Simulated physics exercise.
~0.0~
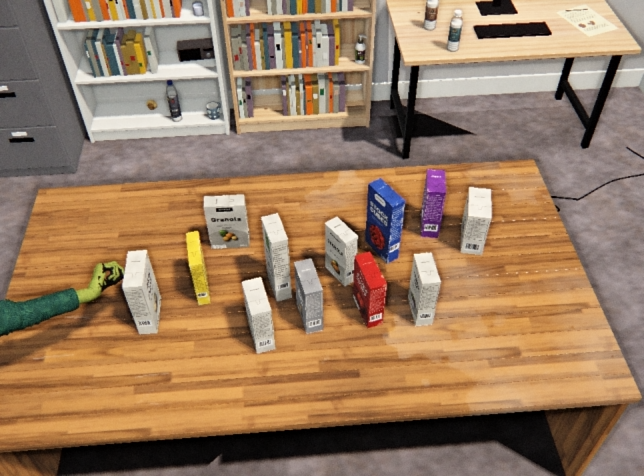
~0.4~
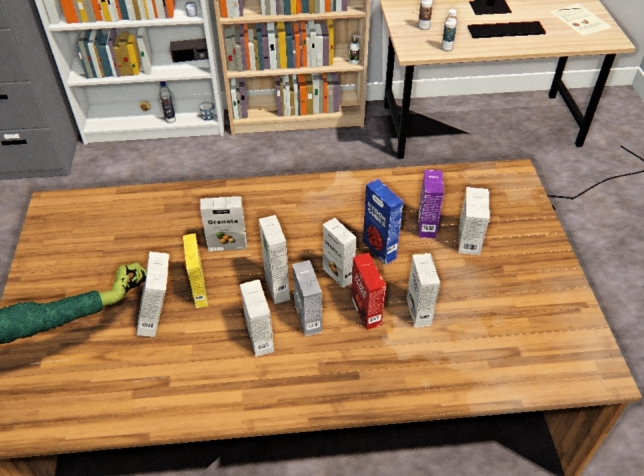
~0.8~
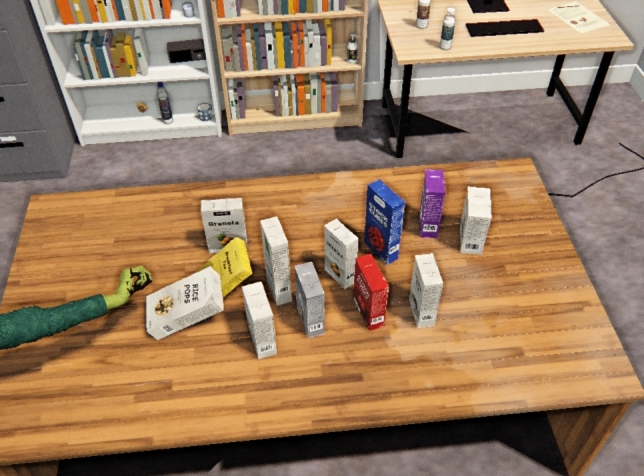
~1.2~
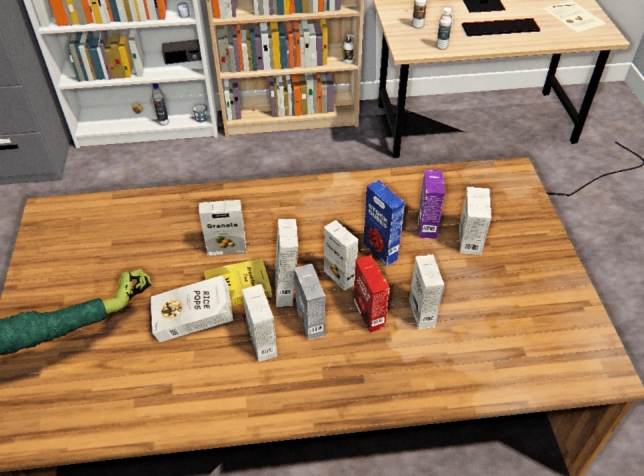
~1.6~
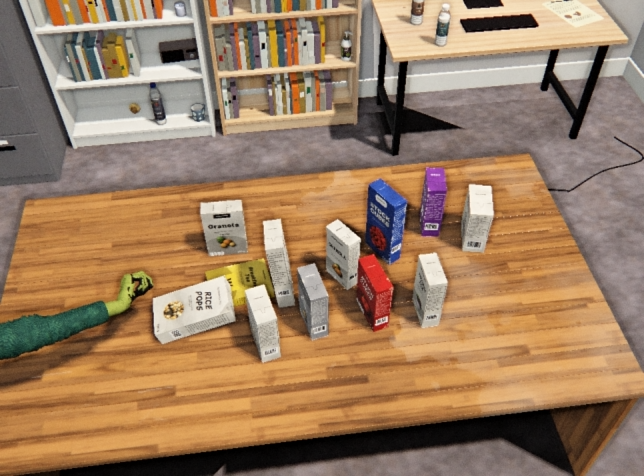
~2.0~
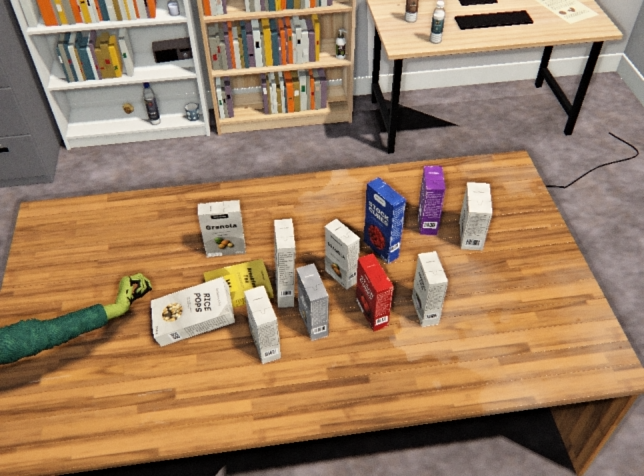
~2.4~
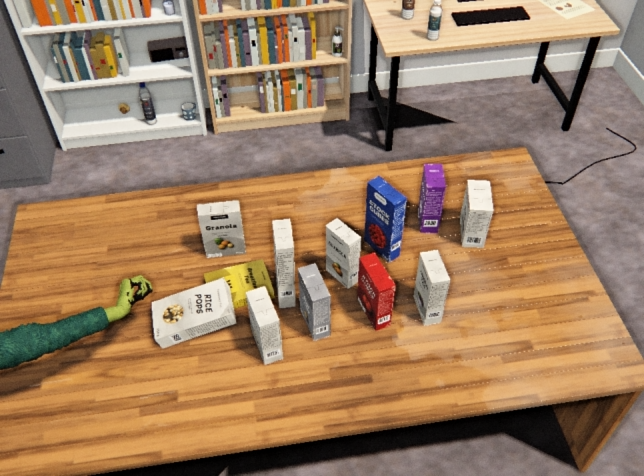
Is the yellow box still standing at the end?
No, the yellow box is knocked over by the falling white box and ends up lying flat on the table.
